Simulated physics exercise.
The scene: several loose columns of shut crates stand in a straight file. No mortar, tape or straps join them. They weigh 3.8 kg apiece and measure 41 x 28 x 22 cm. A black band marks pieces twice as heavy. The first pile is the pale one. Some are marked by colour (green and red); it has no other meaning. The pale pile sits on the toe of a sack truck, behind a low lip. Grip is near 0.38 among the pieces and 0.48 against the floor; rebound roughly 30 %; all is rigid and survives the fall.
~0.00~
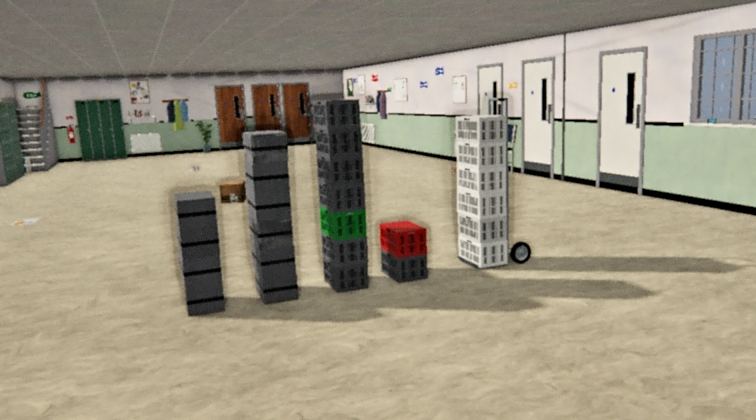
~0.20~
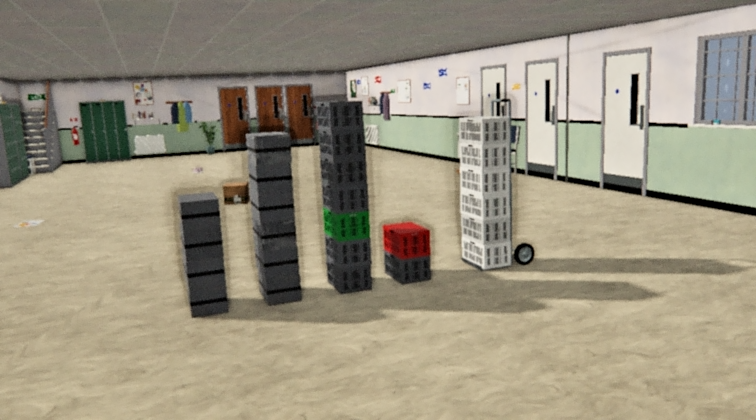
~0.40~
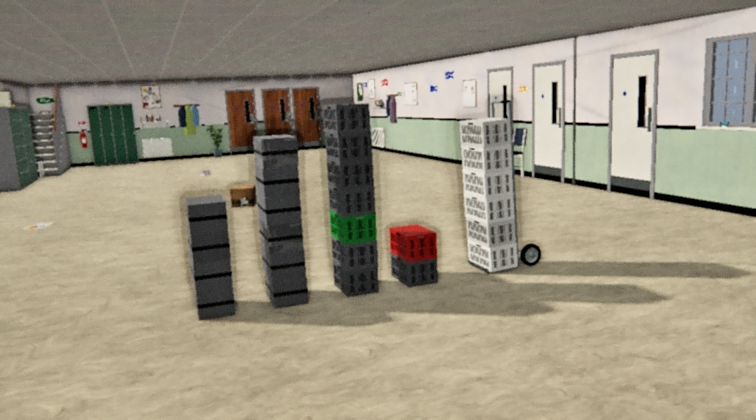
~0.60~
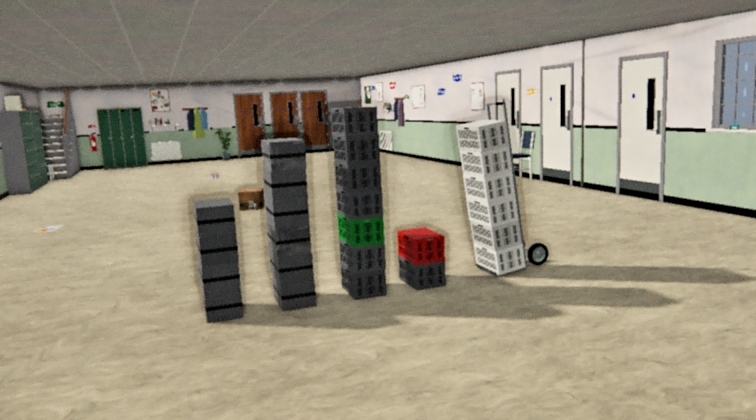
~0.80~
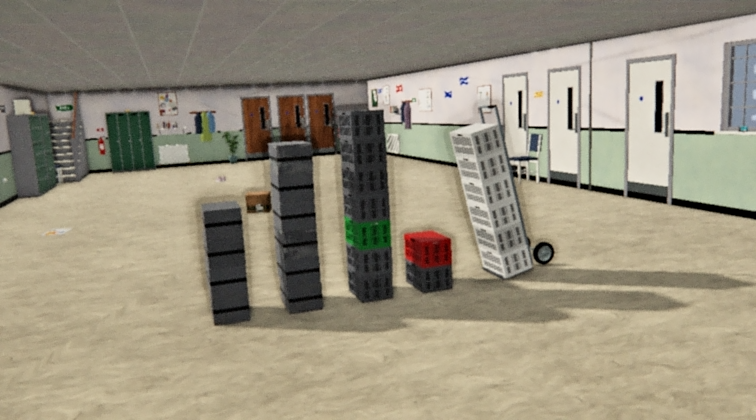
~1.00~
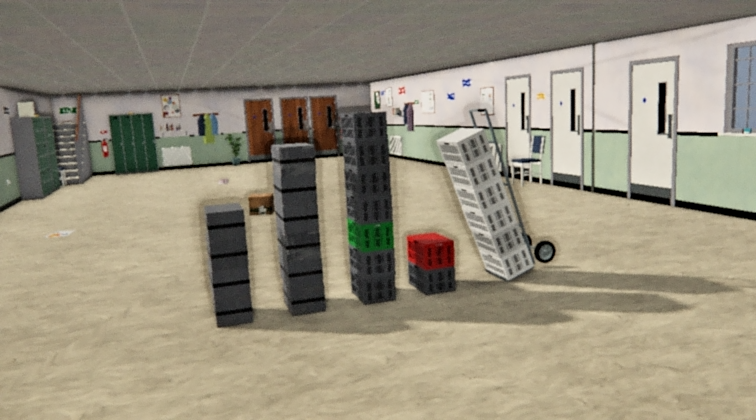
In a wide hall with doors along its walls, stacks of dark crates, one with a green crate and a short one topped red, stand still in a row while a hand truck and its white stack gradually tilt left toward them.
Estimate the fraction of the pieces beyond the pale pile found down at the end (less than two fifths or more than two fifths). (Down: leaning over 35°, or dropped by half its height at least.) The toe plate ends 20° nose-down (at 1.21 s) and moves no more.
Ending down: Fewer than two in five.
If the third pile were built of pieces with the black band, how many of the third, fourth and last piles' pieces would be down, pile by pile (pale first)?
Then third 0, fourth 0, last 0.
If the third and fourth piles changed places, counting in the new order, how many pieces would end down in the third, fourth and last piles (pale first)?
In that case third 0, fourth 0, last 0.
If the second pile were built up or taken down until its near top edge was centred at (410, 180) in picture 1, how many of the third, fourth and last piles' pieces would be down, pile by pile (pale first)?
In that case third 0, fourth 0, last 0.
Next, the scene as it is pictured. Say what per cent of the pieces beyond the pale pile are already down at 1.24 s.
0 per cent by then.
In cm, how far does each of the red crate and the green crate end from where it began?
About: Red 10, green 0.
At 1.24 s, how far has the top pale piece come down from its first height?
Some 10 cm lower.
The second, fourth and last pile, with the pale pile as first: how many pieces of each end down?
Second 0, fourth 0, last 0.
After 1.24 s, 1 of the pale pile down; none of the 19 other crates down.
After 1.54 s, 6 of the pale pile down; none of the 19 other crates down, 4 disturbed; red crate 8 cm from its place.
In the end (2.7 s), 6 of the pale pile down; none of the 19 other crates down, 6 disturbed; green crate 19 mm from its place; red crate 13 cm from its place. That is 0 per cent. From the last view, middles, green crate near (368, 233), red crate near (417, 252).
